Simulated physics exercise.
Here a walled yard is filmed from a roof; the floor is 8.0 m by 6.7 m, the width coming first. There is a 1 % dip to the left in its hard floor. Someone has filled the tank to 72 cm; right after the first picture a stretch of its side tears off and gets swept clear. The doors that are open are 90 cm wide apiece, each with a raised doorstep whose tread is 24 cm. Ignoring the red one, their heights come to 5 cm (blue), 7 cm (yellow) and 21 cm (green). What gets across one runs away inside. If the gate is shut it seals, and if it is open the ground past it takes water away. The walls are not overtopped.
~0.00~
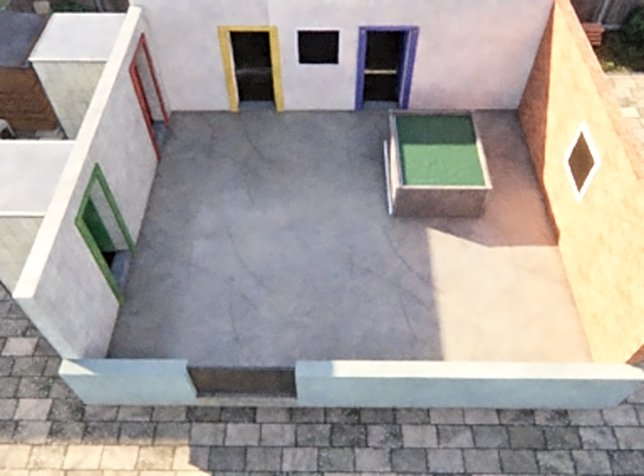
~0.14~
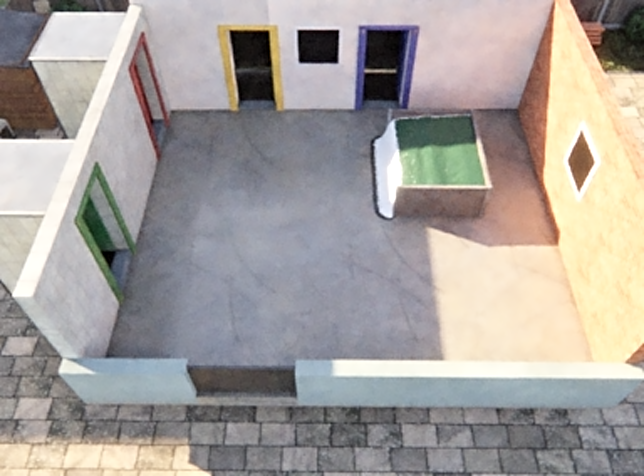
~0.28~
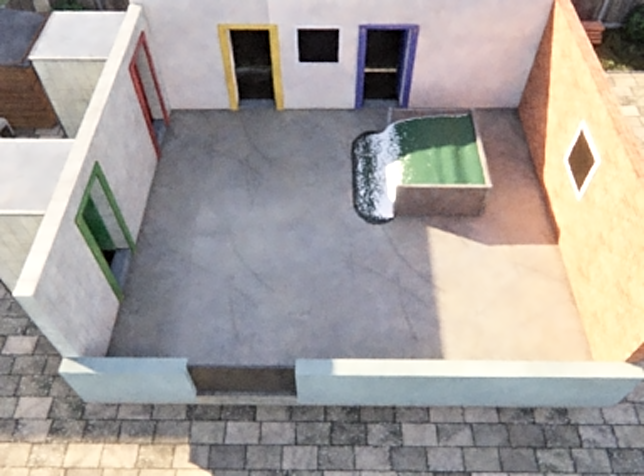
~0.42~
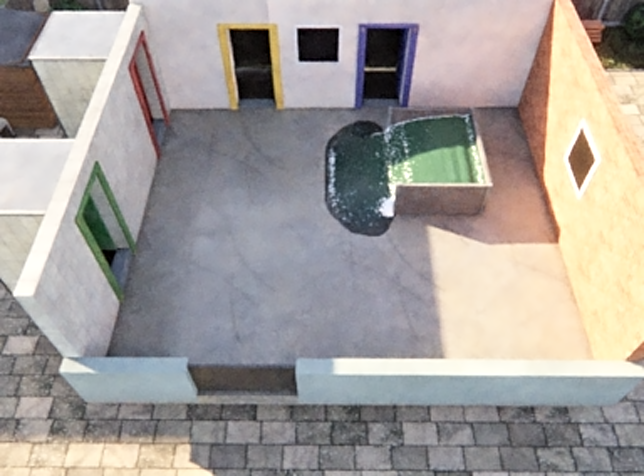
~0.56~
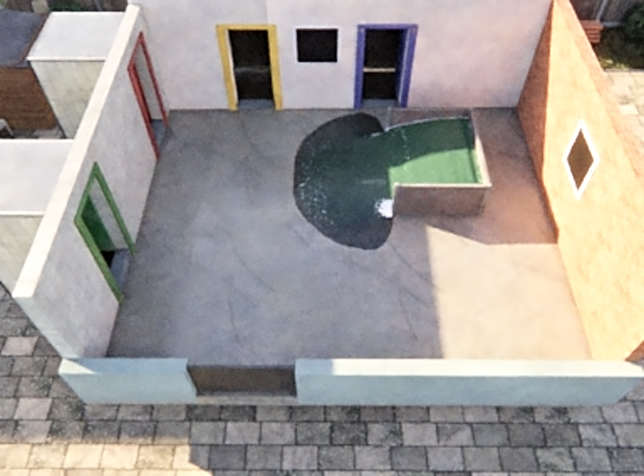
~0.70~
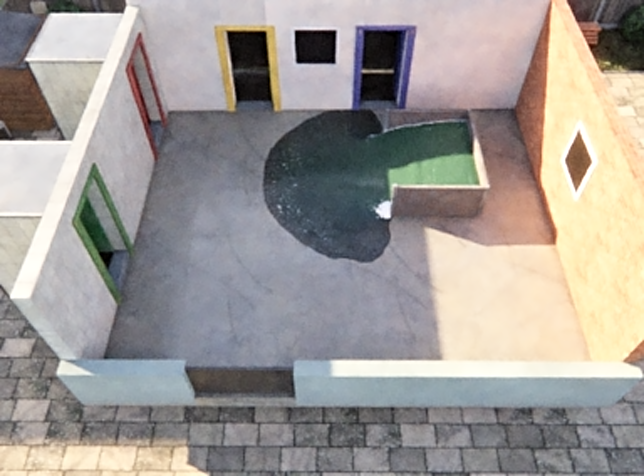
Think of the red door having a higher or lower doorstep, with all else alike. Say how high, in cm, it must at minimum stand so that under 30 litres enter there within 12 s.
It must stand at least about 24 cm high.
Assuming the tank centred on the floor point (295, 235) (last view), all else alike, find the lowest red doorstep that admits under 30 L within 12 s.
Then about 11.0 centimetres at the least.
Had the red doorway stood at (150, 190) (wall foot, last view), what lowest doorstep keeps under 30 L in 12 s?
It needs about 23 cm.
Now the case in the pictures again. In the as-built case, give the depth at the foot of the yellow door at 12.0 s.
It works out to about 4.0 centimetres deep.
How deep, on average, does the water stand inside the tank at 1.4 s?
Averaged depth comes out at about 29 cm.
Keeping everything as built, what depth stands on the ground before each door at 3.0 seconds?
Red door 33 cm, blue door 1 cm, yellow door 10 cm, green door 19 cm.
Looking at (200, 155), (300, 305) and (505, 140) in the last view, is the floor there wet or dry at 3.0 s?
Listed order - soaked through, soaked through, unwetted.
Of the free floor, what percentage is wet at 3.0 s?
Approximately 55 % of it.
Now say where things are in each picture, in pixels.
The first frame shows still water, 72 cm deep, in the tank at (437, 150); the red door at (152, 106) is dry.
In the second frame, the gap is at (393, 165), the front 0.3 m out at (377, 206); the back of the tank holds 72 cm.
In the third frame, water pours out at (392, 166) and has run 0.7 m, to (359, 210); about 14 cm deep outside, 71 cm at the back.
In the fourth frame, the gap is at (392, 166), the front 1.3 m out at (329, 200); the back of the tank holds 63 cm.
In the fifth frame, the front is at (298, 196), 1.9 m from the gap at (391, 167); 5.6 m2 of floor is wet, 61 cm left at the back.
In the sixth frame, the front is at (268, 189), 2.5 m from the gap at (390, 169); 7.9 m2 of floor is wet, 57 cm left at the back; the red door at (149, 106), 5.1 m from the gap, is still 2.6 m from the nearest water.
After 1.4 s water covers 40 % of the floor, deepest (26 cm) near (386, 197); it has not reached the red door.
After 3.0 s water covers 55 % of the floor, deepest (34 cm) near (164, 132); 33 cm at the red door, 20 litres in over its 23 cm doorstep.
After 12.0 s water covers 95 % of the floor, deepest (8 cm) near (103, 362); 7 cm at the red door, 39 litres in over its 23 cm doorstep.
At the red door as built, the water arrived by 1.5 s and peaked near 33 cm at 3.0 s.
Run again over the same 12 s with other heights there, 53 litres in over 21.5 cm, 9 litres over 29 cm. The limit of 30 litres is kept from about 24 cm up.
